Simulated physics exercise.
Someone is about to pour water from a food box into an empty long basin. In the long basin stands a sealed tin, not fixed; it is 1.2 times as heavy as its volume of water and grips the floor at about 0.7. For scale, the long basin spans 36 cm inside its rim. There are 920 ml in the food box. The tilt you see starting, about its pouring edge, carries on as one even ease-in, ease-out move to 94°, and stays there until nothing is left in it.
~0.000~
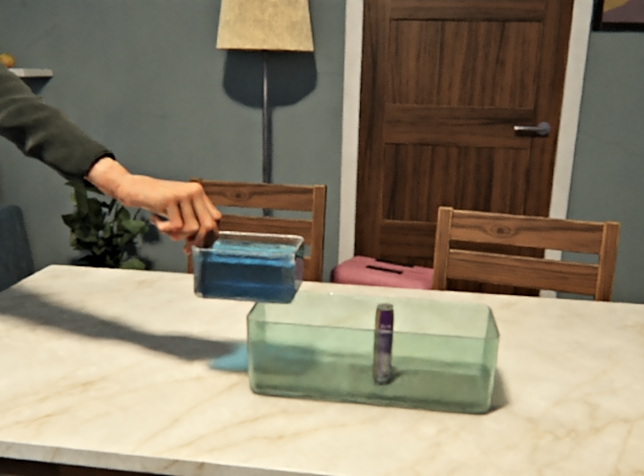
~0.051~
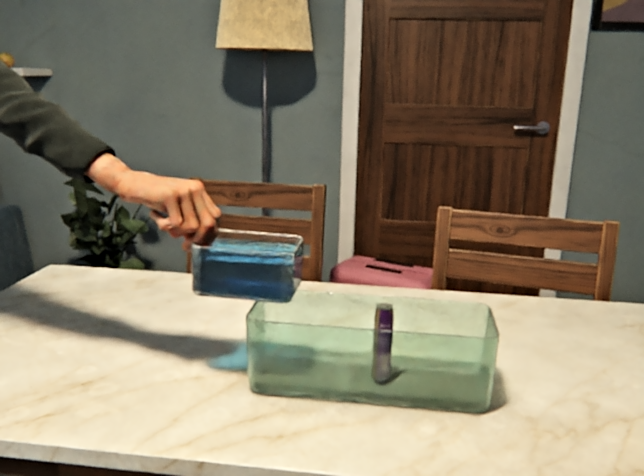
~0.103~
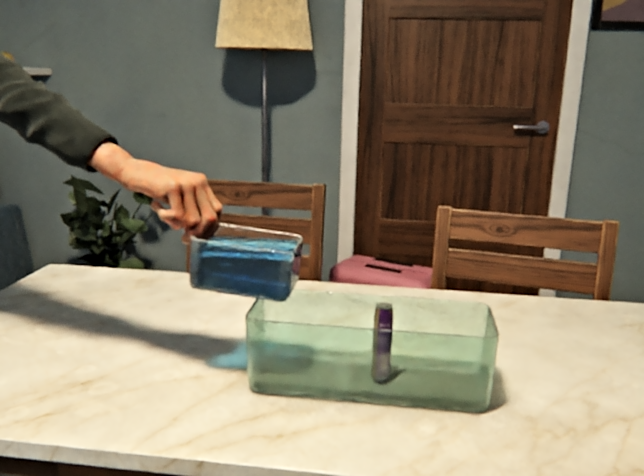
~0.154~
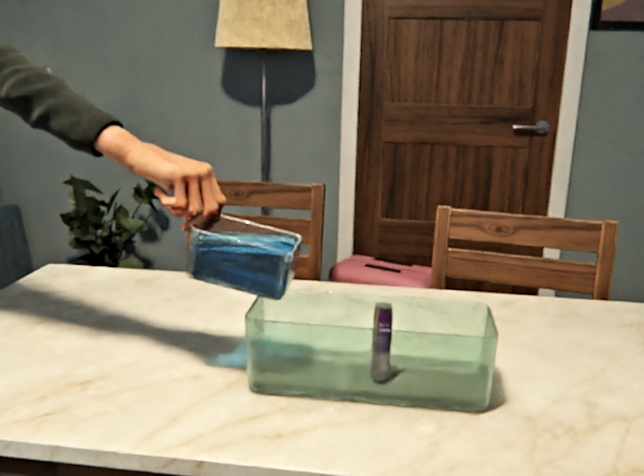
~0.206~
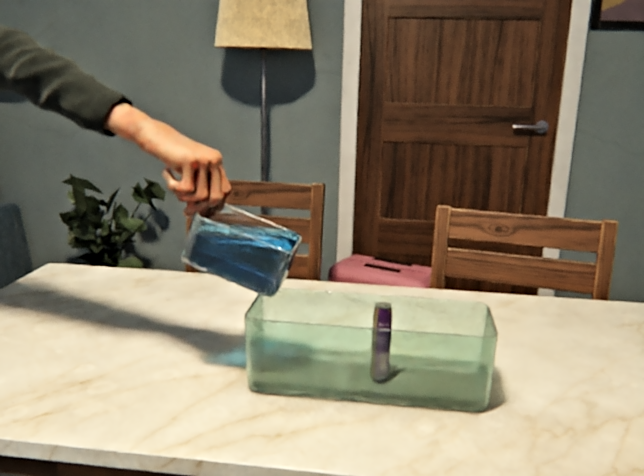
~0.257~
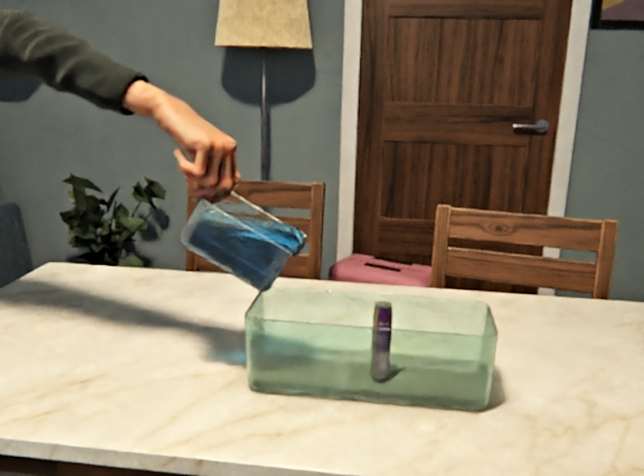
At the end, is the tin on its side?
It goes over.
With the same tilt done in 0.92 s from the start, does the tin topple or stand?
The tin falls.
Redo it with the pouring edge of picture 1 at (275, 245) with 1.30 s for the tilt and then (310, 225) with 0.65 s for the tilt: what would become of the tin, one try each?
First it remains upright; then it stays up.
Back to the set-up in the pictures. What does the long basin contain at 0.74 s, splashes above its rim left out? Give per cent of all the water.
Some 76 per cent.
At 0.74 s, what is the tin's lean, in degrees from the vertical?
It is at some 20°.
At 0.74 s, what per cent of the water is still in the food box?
Some 8 per cent.
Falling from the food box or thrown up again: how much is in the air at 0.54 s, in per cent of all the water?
About 44 per cent.
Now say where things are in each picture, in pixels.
The first picture shows tilt 0°; pouring edge (299, 247); surface from (204, 248) to (299, 254); the long basin's rim runs from (256, 305) to (495, 322); the tin's top is at (385, 310).
The second picture shows tilt 1°; pouring edge (298, 246); surface from (203, 247) to (298, 252).
The third picture shows tilt 5°; pouring edge (298, 246); surface from (202, 243) to (297, 248).
The fourth picture shows tilt 11°; pouring edge (297, 246); surface from (200, 238) to (297, 243).
The fifth picture shows tilt 19°; pouring edge (297, 245); surface from (198, 229) to (298, 240); 1 per cent is over the edge.
The sixth picture shows tilt 29°; pouring edge (296, 245); surface from (197, 218) to (297, 239); 4 per cent is over the edge.
Then, 0.54 s in, the tilt is 83° and 42 per cent is still to pour; the tin stands where it began.
Then, 0.74 s in, the tilt is 94° and 8 per cent is still to pour; the tin leans 20°.
Then, 0.96 s in, the tilt is 94° and 3 per cent is still to pour; the tin lies on its side.
Then, 1.19 s in, the tilt is 94° and 2 per cent is still to pour; the tin lies on its side.
Finally, the tin lies on its side.
